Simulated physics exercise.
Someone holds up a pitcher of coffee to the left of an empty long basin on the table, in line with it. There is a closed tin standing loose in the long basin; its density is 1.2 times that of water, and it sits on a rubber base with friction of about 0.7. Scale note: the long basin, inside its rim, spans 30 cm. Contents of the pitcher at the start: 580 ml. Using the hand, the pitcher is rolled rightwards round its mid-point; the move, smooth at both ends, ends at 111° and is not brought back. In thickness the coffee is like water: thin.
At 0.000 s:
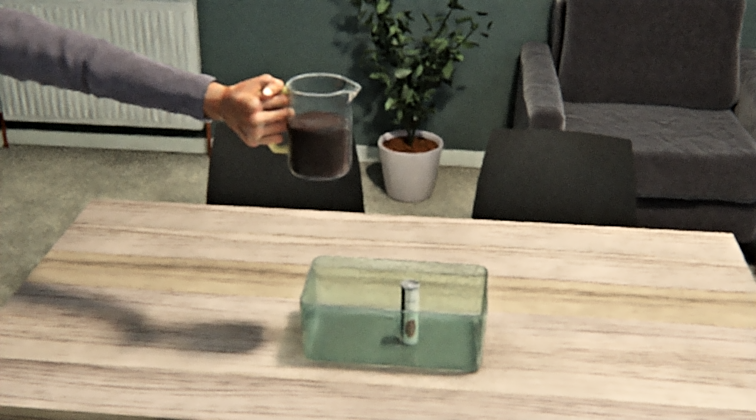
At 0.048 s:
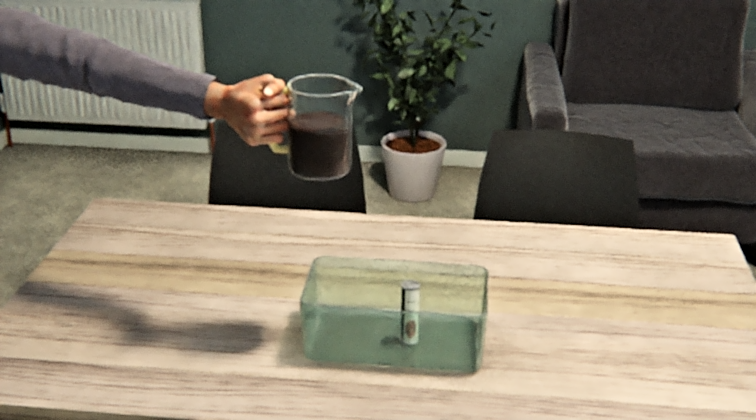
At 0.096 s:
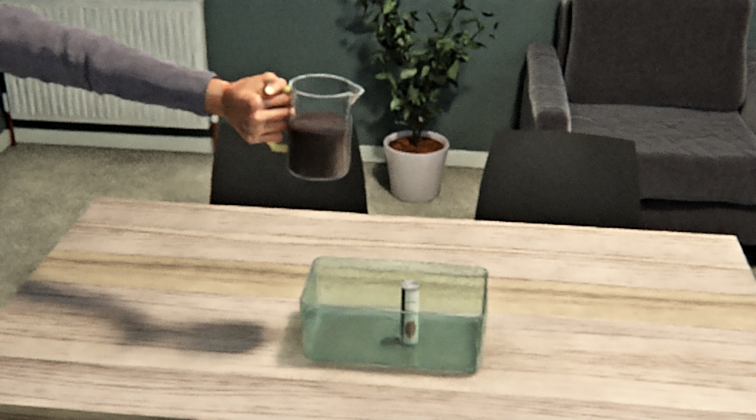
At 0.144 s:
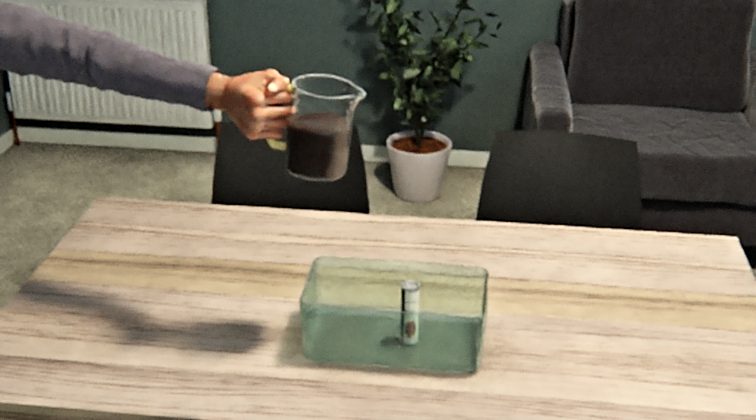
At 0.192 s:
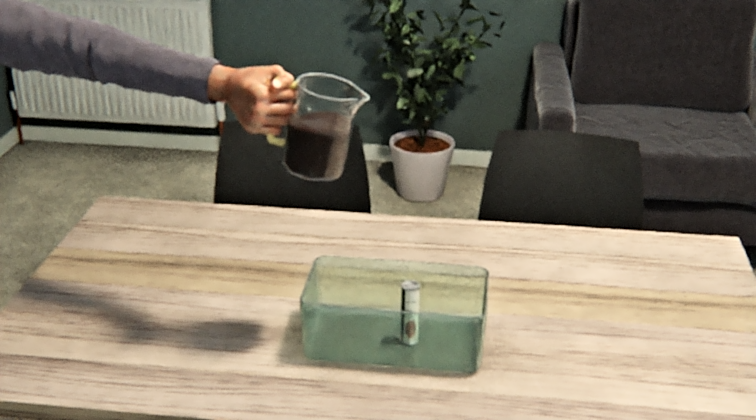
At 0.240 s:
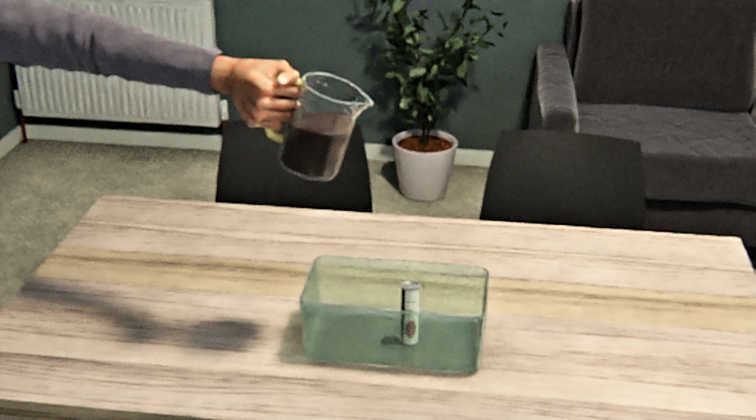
A hand tilting a glass pitcher of dark coffee gently to the right, above and left of a glass basin holding a small upright tin.
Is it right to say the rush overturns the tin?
It does not keel over.
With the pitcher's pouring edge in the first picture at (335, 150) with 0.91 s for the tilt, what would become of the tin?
Then it stays on its base.
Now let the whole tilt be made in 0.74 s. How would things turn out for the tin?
The tin would stay balanced.
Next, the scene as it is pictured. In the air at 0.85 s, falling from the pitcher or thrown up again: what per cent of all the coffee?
Estimate: About 48 in a hundred.
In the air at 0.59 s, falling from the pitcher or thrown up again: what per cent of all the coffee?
Close to 7 in a hundred.
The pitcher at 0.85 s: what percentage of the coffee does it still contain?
I'd say some 32 per cent remains.
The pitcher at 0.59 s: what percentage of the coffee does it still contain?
I'd put it near 94 percent.
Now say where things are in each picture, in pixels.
Tilt 0°; pouring edge (361, 88); surface from (291, 118) to (350, 120); the long basin's rim runs from (307, 280) to (487, 291); the tin's top is at (410, 287), in the first frame.
Tilt 1°; pouring edge (362, 89); surface from (291, 118) to (350, 121), in the second frame.
Tilt 3°; pouring edge (363, 91); surface from (291, 119) to (350, 122), in the third frame.
Tilt 7°; pouring edge (366, 94); surface from (292, 120) to (350, 122), in the fourth frame.
Tilt 12°; pouring edge (369, 98); surface from (292, 120) to (351, 122), in the fifth frame.
Tilt 18°; pouring edge (373, 103); surface from (292, 119) to (353, 122), in the sixth frame.
After 0.59 s the tilt is 81° and 93 per cent is still to pour; the tin stands where it began.
After 0.85 s the tilt is 110° and 33 per cent is still to pour; the tin stands where it began.
After 1.12 s the tilt is 111° and 3 per cent is still to pour; the tin stands where it began.
After 1.41 s the tilt is 111° and 0 per cent is still to pour; the tin stands where it began.
In the end the tin stands where it began.
